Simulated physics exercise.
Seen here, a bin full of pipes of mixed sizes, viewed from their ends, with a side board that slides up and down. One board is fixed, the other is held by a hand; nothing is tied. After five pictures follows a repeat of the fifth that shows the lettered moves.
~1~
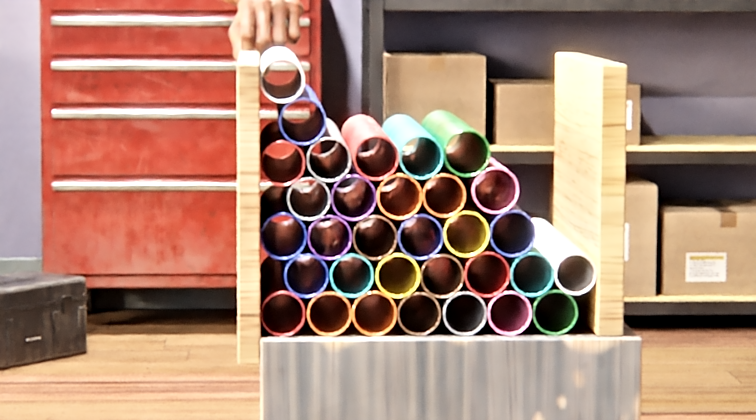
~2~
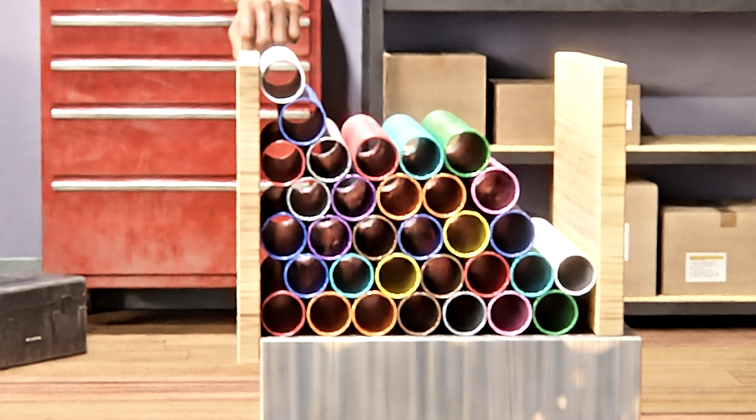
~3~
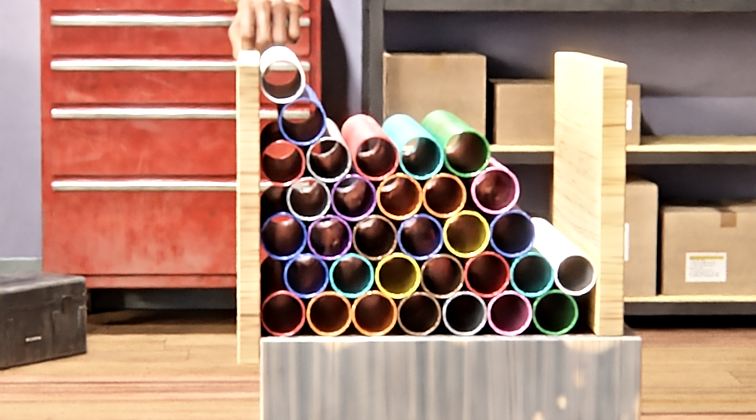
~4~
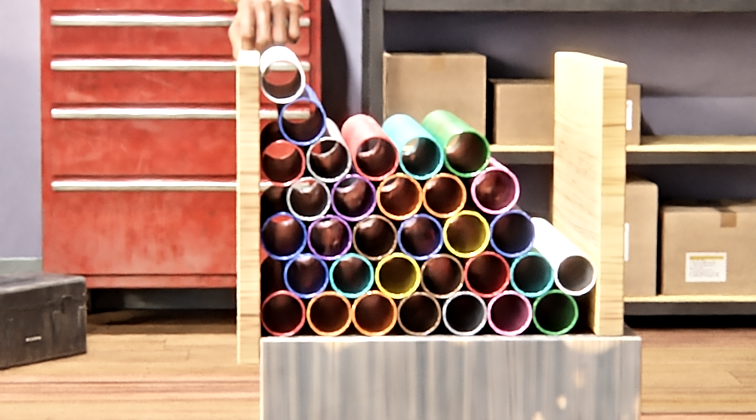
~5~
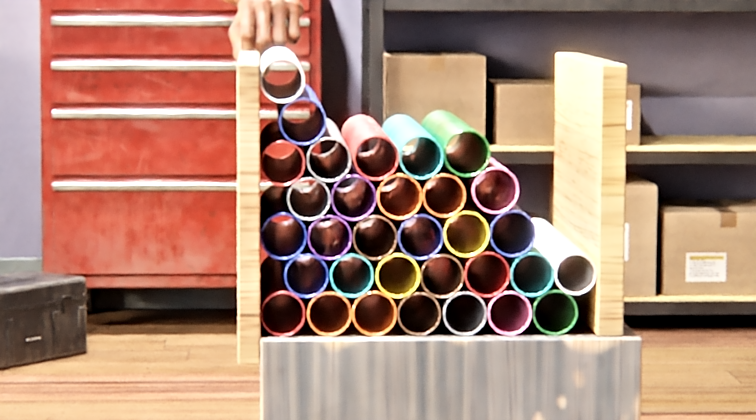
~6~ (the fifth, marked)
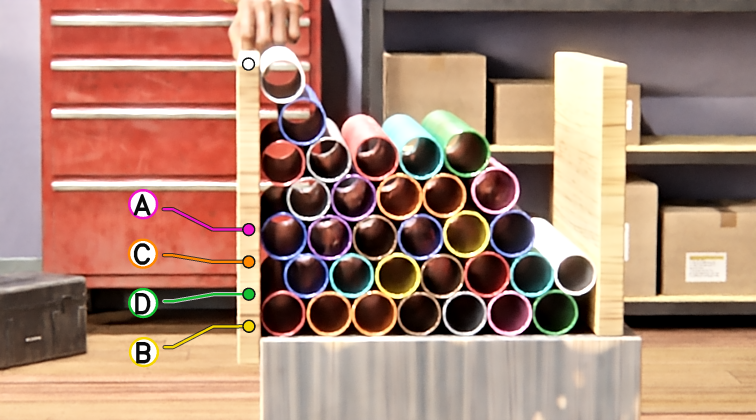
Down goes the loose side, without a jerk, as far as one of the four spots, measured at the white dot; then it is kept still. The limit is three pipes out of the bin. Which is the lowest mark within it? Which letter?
Slide it to C.
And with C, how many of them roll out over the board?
At C the number is three.
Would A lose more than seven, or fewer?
It loses fewer than seven.
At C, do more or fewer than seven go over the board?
Fewer than seven.
On the marked copy, A at (249, 230); B at (249, 326); C at (249, 262); D at (249, 295); the white dot at (248, 64).
With C. Early on, top of the board (260, 152).
Further on, top of the board (260, 251).
At the end, top of the board (260, 261), three out over the board.
As for the rest, A three out over the board; B more than three out over the board; D more than three out over the board.
